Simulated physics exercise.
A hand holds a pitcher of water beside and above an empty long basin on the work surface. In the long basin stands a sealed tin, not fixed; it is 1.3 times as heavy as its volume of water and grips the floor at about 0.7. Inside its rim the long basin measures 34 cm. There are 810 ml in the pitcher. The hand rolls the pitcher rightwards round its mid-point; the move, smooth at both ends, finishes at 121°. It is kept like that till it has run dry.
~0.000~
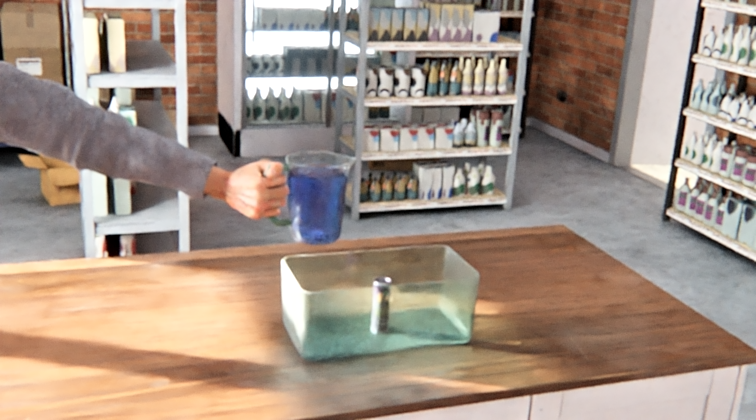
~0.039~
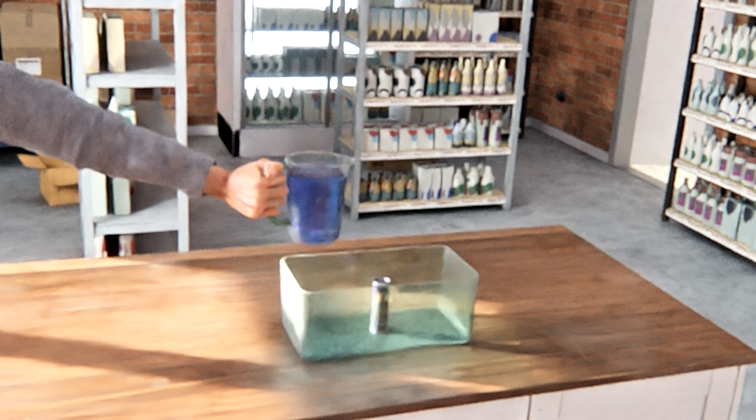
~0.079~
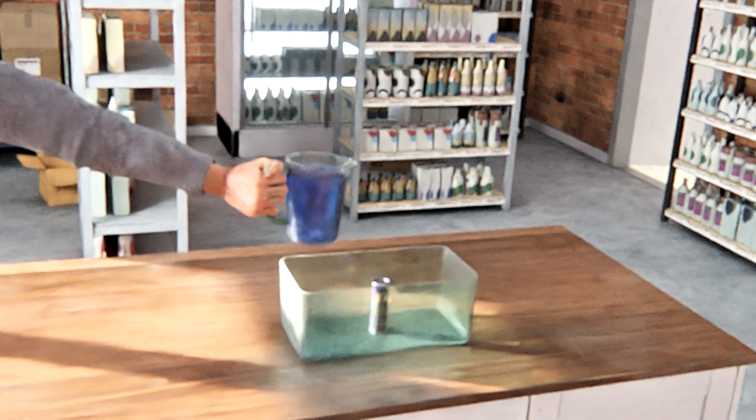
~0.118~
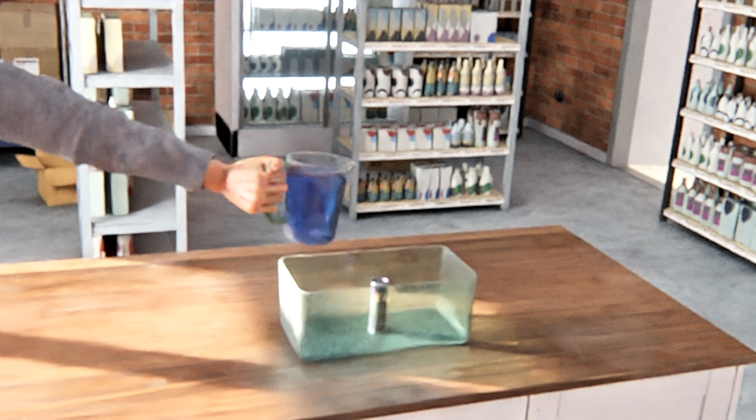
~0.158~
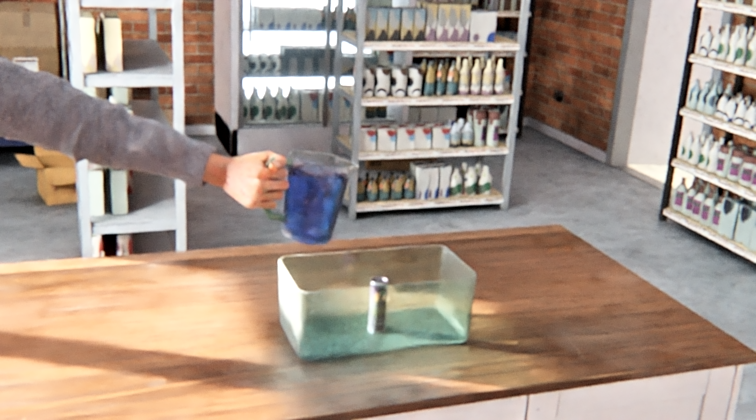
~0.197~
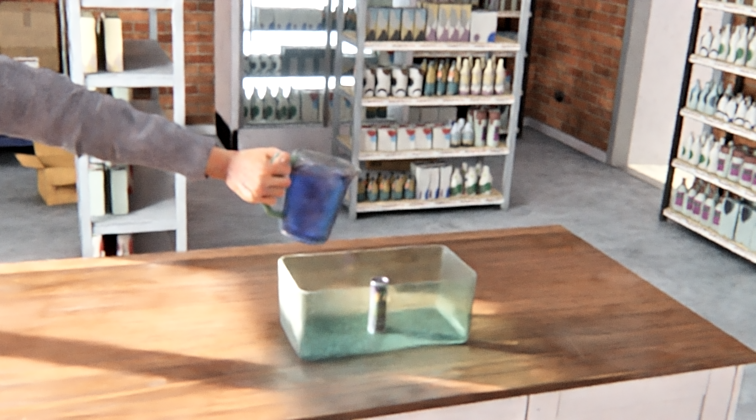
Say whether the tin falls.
It goes over.
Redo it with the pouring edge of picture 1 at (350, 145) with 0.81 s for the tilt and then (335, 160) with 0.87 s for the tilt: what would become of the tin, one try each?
First it topples; then it falls.
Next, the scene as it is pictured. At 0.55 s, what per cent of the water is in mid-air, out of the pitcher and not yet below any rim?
Some 22 per cent.
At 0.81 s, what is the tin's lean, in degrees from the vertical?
It is at some 0°.
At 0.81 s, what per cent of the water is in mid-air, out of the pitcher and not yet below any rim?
Some 14 per cent.
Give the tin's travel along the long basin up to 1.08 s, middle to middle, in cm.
Some 6 cm.
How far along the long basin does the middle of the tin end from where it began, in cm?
About 9.5 cm.
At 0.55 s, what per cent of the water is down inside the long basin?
About 7 per cent.
By 0.55 s the tilt is 85° and 71 per cent is still to pour; the tin stands where it began.
By 0.81 s the tilt is 119° and 13 per cent is still to pour; the tin stands where it began.
By 1.08 s the tilt is 121° and 0 per cent is still to pour; the tin leans 35°.
By 1.37 s the tilt is 121° and 0 per cent is still to pour; the tin lies on its side.
At rest the tin lies on its side.
